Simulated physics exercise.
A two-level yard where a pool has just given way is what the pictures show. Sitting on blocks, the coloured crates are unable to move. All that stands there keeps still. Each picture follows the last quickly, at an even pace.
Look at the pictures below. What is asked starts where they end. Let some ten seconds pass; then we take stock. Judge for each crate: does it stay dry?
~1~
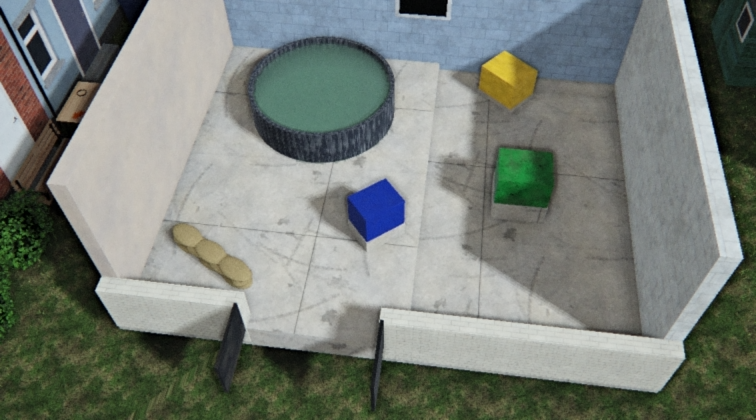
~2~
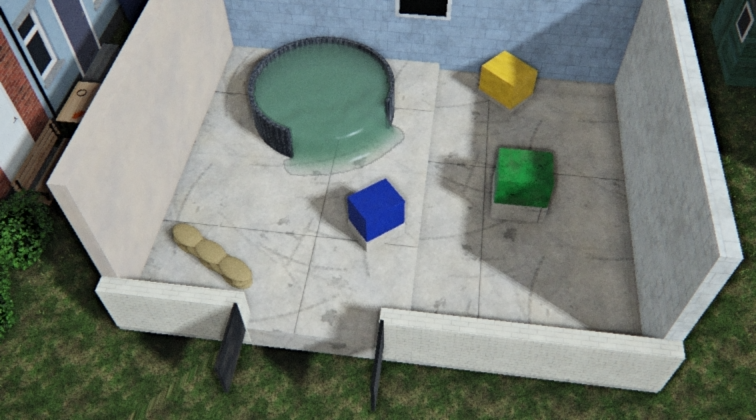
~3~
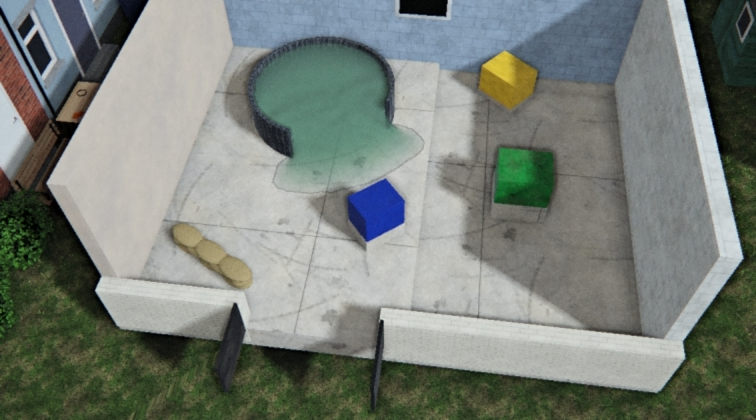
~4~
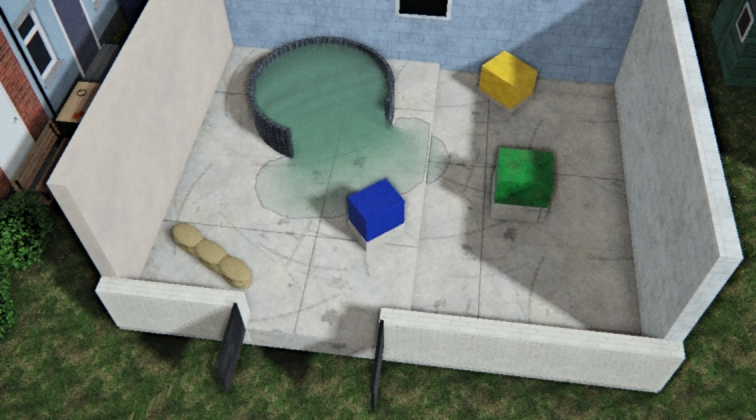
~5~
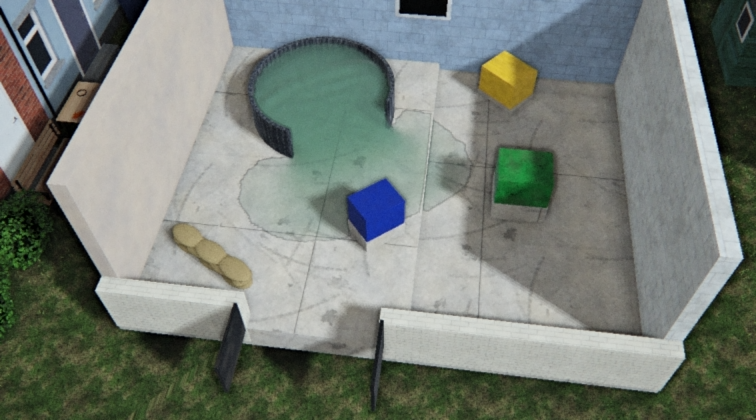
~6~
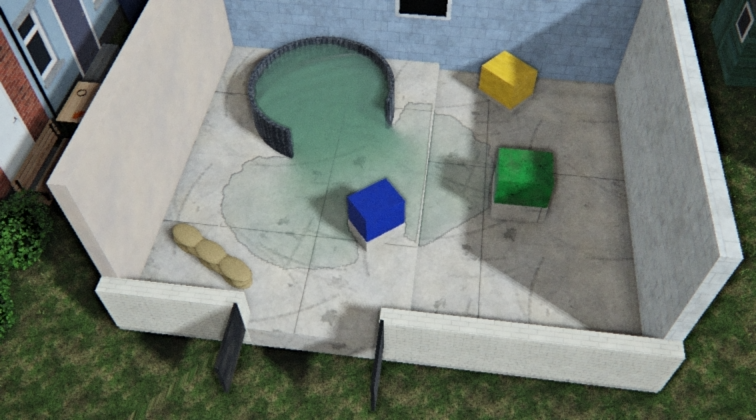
One by one: The green crate will be a dry one, the yellow crate will be a wet one, the blue crate will be a wet one.
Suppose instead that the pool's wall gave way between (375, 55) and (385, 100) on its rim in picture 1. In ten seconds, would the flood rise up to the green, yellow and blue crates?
The green crate is not reached; the yellow crate is reached; the blue crate is not reached.
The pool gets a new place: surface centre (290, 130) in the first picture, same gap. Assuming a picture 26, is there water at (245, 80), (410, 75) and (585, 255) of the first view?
First unwetted; next unwetted; last drenched.
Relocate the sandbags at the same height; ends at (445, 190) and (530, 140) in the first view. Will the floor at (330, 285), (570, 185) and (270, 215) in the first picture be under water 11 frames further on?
The spots turn out swamped, unflooded and swamped, in that sequence.
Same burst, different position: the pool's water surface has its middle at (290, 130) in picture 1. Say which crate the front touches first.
The one in blue.
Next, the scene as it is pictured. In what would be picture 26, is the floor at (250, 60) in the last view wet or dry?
There: Dry.
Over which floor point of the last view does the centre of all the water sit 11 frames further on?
Around (367, 171).
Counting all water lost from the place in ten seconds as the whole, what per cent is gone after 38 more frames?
Roughly 80 percent of it.
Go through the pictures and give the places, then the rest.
The first picture shows still water in the round tank at (322, 86).
In the second picture, water pours out at (347, 148) and has run to (398, 133).
In the third picture, the front is at (418, 140), out from the gap at (347, 150).
In the fourth picture, water pours out at (347, 151) and has run to (444, 156).
In the fifth picture, water pours out at (347, 151) and has run to (465, 163).
In the sixth picture, the front is at (487, 201), out from the gap at (347, 151).
A moment on, water covers 35 % of the floor; the green crate water round its plinth, the yellow crate not reached, the blue crate water round its plinth.
Next, water covers 45 % of the floor; the green crate water round its plinth, the yellow crate water round its plinth, the blue crate water round its plinth.
Then, water covers 60 % of the floor; the green crate water round its plinth, the yellow crate water round its plinth, the blue crate water round its plinth.
Later, water covers 80 % of the floor; the green crate water round its plinth, the yellow crate water round its plinth, the blue crate water round its plinth.
In the end, water covers 90 % of the floor; the green crate stayed above the water, the yellow crate was topped, the blue crate was topped.
